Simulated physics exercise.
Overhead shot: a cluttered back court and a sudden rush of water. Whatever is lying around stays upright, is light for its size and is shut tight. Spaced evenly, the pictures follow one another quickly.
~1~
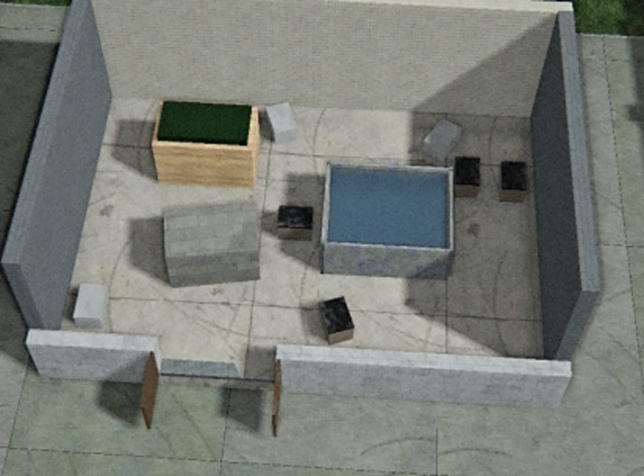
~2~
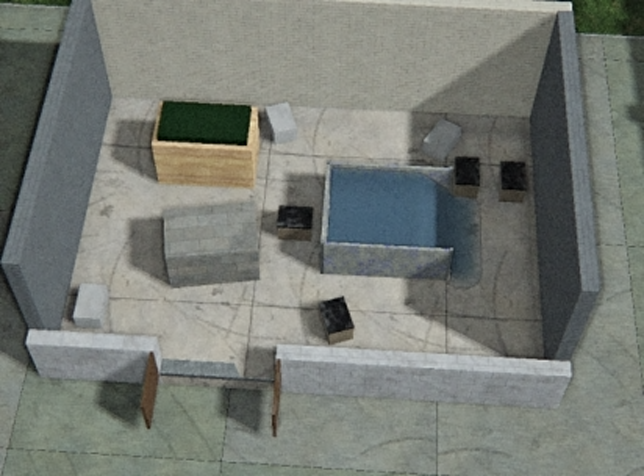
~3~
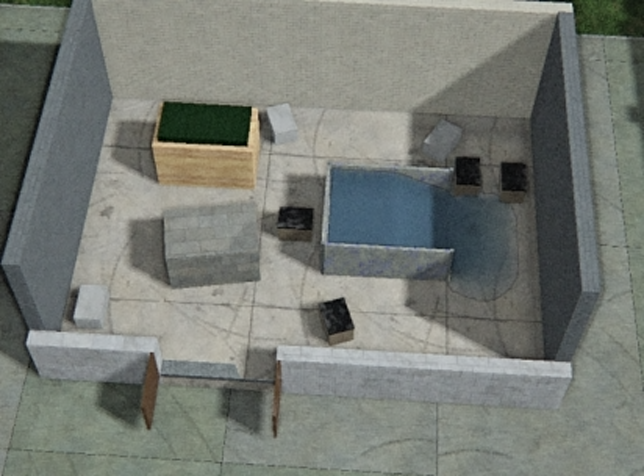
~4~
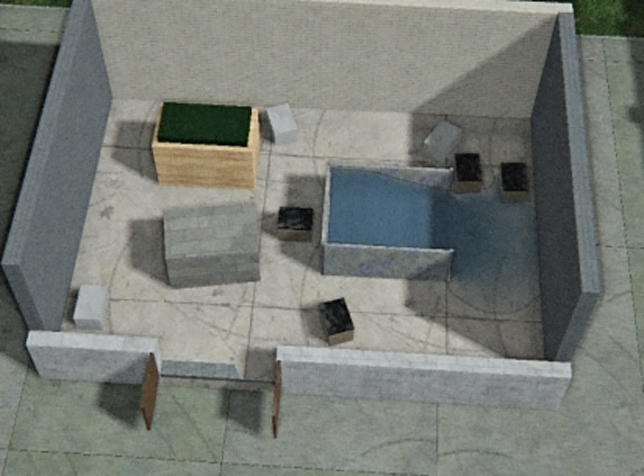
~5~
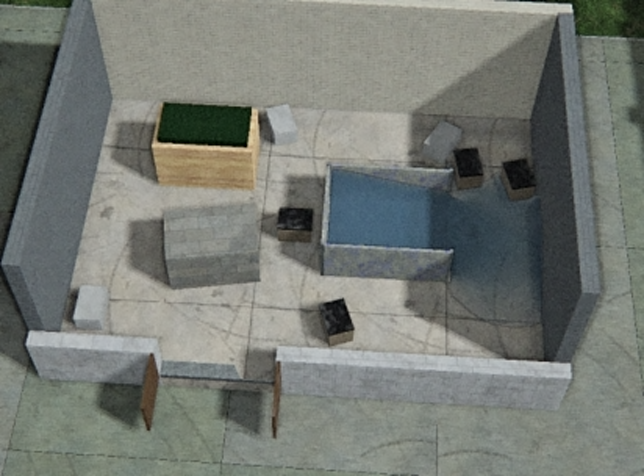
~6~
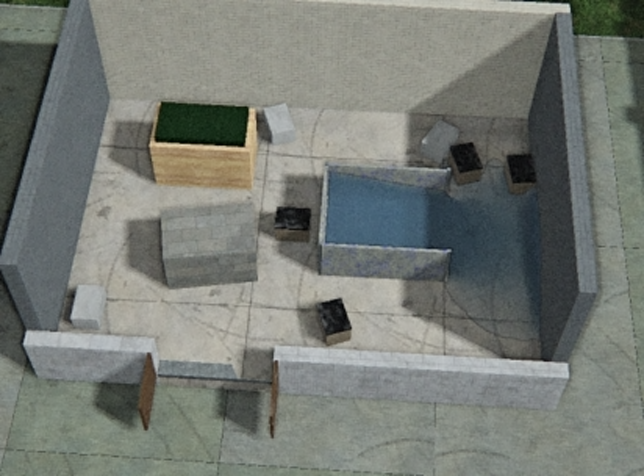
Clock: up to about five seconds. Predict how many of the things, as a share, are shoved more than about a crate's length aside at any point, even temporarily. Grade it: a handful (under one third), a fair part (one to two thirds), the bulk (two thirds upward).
The bulk.
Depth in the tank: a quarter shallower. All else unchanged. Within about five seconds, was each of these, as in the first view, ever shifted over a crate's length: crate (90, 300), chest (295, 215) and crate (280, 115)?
Result by item: Didn't cover it; didn't cover it; didn't cover it.
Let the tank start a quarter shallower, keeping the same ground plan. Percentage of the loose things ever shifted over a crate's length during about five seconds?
About 60 %.
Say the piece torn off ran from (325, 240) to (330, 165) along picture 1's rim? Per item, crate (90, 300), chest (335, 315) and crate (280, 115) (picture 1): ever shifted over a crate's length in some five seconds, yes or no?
Travels that far, travels that far, travels that far.
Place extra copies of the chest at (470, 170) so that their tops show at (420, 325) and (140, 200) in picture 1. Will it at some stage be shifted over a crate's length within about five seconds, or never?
Displaced, stays put.
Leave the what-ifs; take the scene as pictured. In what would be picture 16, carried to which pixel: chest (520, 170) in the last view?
It ends up close to (454, 110).
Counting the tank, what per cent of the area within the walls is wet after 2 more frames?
Something close to 20 per cent.
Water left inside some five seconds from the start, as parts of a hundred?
My figure is 100 per cent.
A moment on, 1 of 7 are well off their spots; 0 afloat.
Next, 1 of 7 are well off their spots; 1 afloat.
Later, 4 of 7 are well off their spots; 1 afloat.
In the end, 4 of 7 are well off their spots, and 5 have been at some point; 2 afloat.
